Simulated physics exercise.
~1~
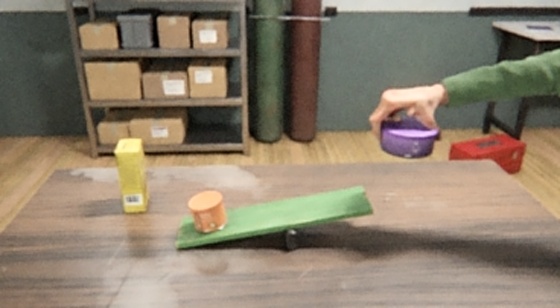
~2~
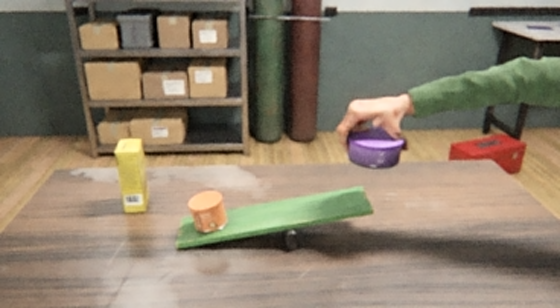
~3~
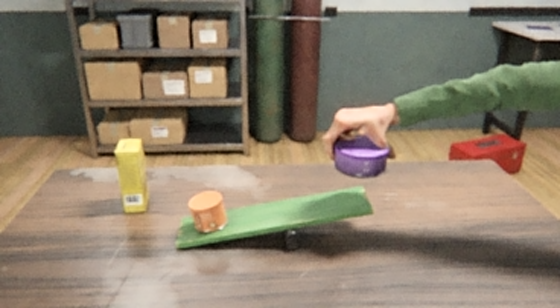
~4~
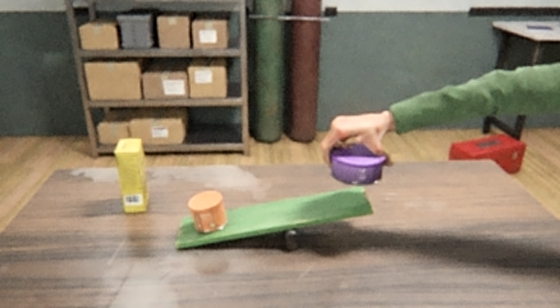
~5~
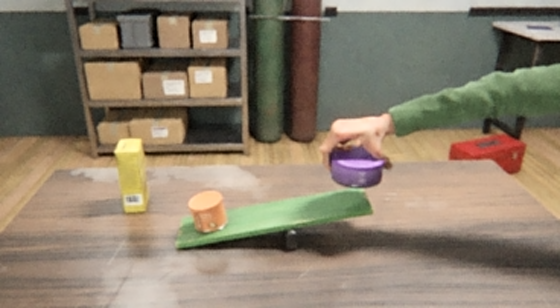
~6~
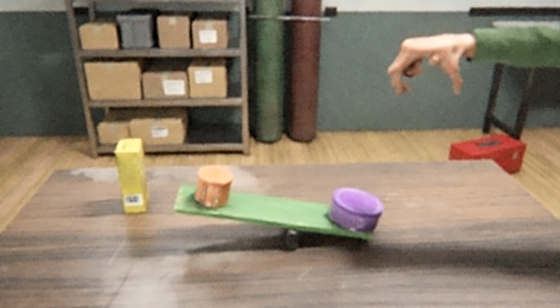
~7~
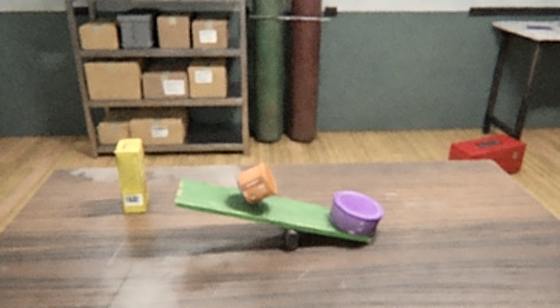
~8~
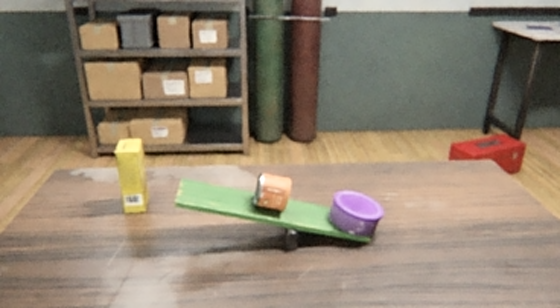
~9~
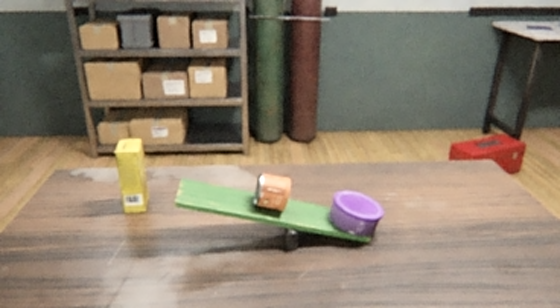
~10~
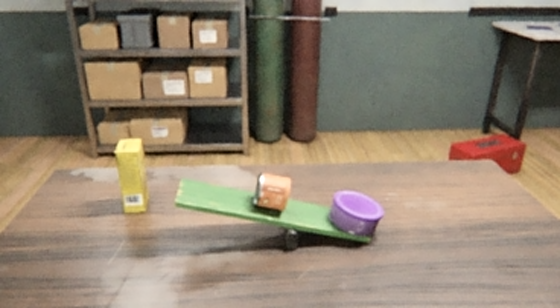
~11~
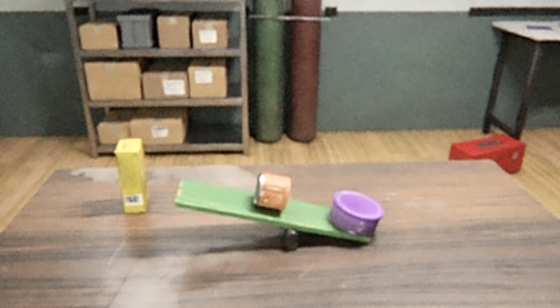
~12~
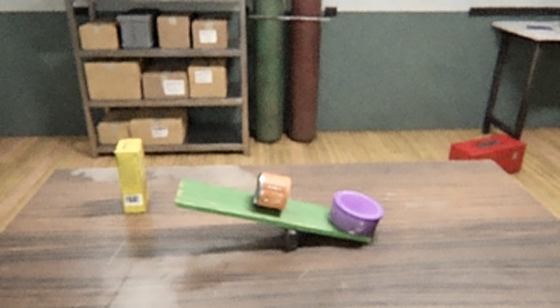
A hand in a green sleeve carries a purple tub leftward over a dark wooden table, seen from the front in a room with shelves of boxes behind. A green plank rests across a small dark block, its left end low with an orange tin on it, while a yellow carton stands at left. The hand lowers the tub, pauses above the raised right end, then releases it and withdraws. The plank tips down to the right under the tub, and the tin rises, topples and tumbles toward the middle. Everything settles with the tin overturned near the pivot and the carton unmoved.
